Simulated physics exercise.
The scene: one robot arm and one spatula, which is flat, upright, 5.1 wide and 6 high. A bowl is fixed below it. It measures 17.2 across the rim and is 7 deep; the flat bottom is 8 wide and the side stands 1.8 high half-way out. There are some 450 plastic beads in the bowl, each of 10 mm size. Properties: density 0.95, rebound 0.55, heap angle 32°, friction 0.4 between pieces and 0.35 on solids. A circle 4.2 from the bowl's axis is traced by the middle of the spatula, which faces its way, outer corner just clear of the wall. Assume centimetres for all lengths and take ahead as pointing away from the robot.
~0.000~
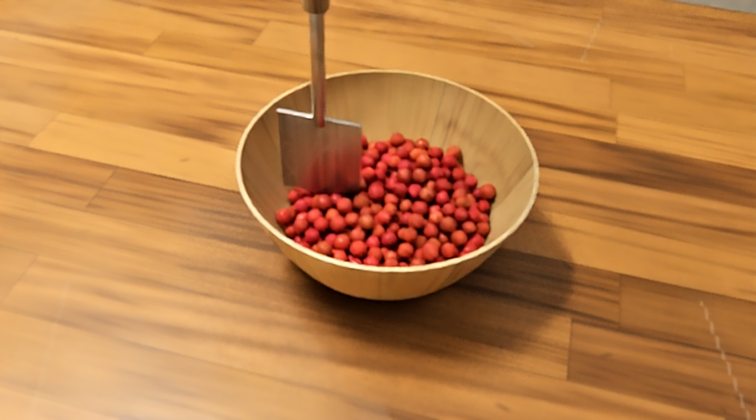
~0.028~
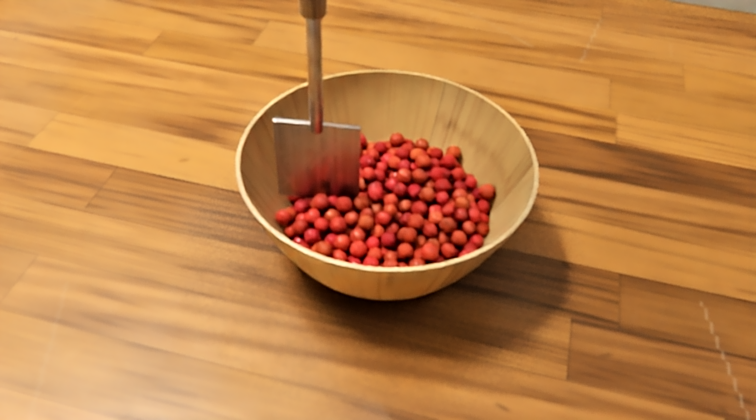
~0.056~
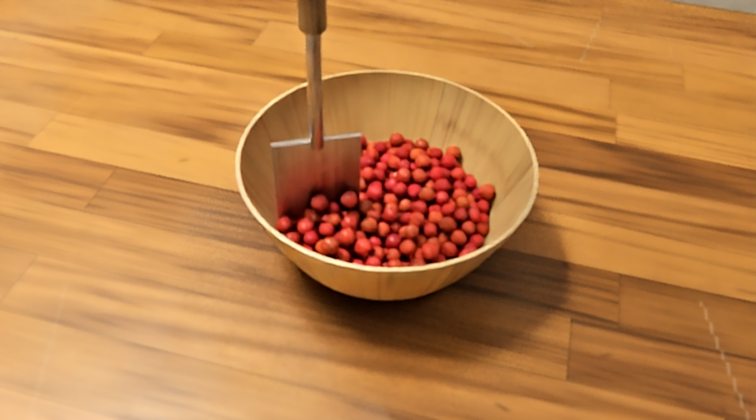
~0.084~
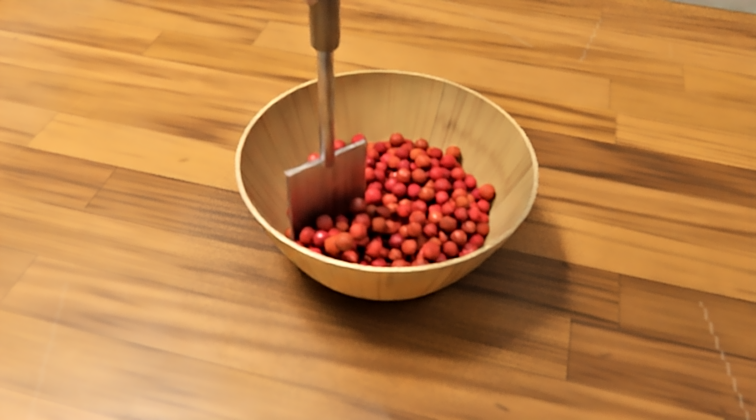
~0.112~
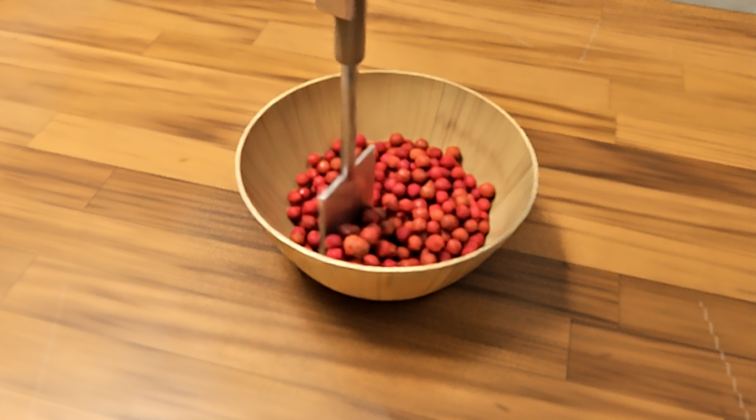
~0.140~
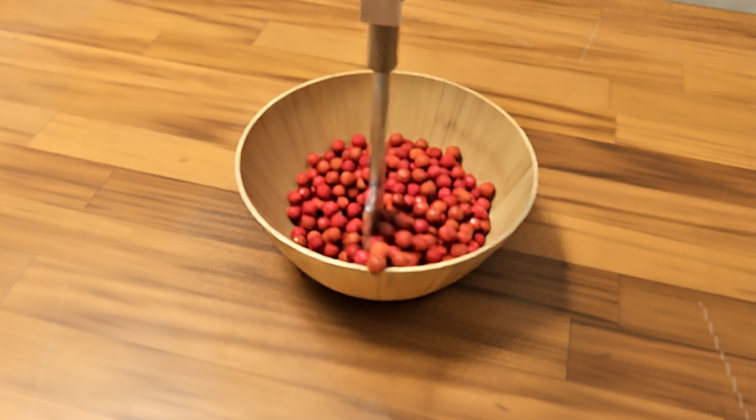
A robot arm pushes a flat spatula through red beads along a wooden bowl's near side.
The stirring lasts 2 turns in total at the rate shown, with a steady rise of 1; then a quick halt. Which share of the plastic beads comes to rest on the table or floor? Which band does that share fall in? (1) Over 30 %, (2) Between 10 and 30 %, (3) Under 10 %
2.
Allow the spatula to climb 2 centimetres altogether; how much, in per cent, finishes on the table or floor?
10 %.
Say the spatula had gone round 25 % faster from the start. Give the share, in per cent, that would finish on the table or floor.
My guess is about 20 per cent.
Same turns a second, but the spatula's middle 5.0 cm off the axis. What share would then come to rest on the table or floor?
It would be close to 0 per cent then.
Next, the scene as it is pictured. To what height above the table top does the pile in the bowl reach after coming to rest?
5.5 cm, roughly.
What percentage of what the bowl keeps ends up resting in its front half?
Around 50 percent of it.
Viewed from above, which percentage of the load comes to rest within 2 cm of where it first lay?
Around 40 per cent.
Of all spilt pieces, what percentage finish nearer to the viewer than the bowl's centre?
I'd estimate some 40 per cent.
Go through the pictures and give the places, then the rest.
The first frame shows spatula neck at (319, 96), 0° round; upper third of the load around (403, 207), from x 285 to 490, top at y 140; 449 in the bowl.
The second frame shows spatula neck at (316, 102), 8° round; upper third of the load around (403, 207), from x 285 to 485, top at y 140.
The third frame shows spatula neck at (316, 118), 28° round; upper third of the load around (397, 210), from x 285 to 485, top at y 140.
The fourth frame shows spatula neck at (327, 135), 51° round; upper third of the load around (400, 213), from x 295 to 485, top at y 140.
The fifth frame shows spatula neck at (349, 149), 73° round; upper third of the load around (402, 217), from x 295 to 485, top at y 140.
The sixth frame shows spatula neck at (378, 156), 95° round; upper third of the load around (413, 216), from x 295 to 485, top at y 140; 448 in the bowl, 1 in flight or on the tool.
After 0.45 s, 339° round, highest piece 9 above the table; 408 in the bowl, 25 on the table or floor, 16 in flight or on the tool.
After 0.76 s, 222° round, highest piece 9 above the table; 373 in the bowl, 70 on the table or floor, 6 in flight or on the tool.
After 1.11 s, 0° round, highest piece 5 above the table; 364 in the bowl, 85 on the table or floor.
After 1.81 s, 0° round, highest piece 5 above the table; 364 in the bowl, 85 on the table or floor.
At rest, 364 in the bowl, 85 on the table or floor. That is 19 % on the table or floor.
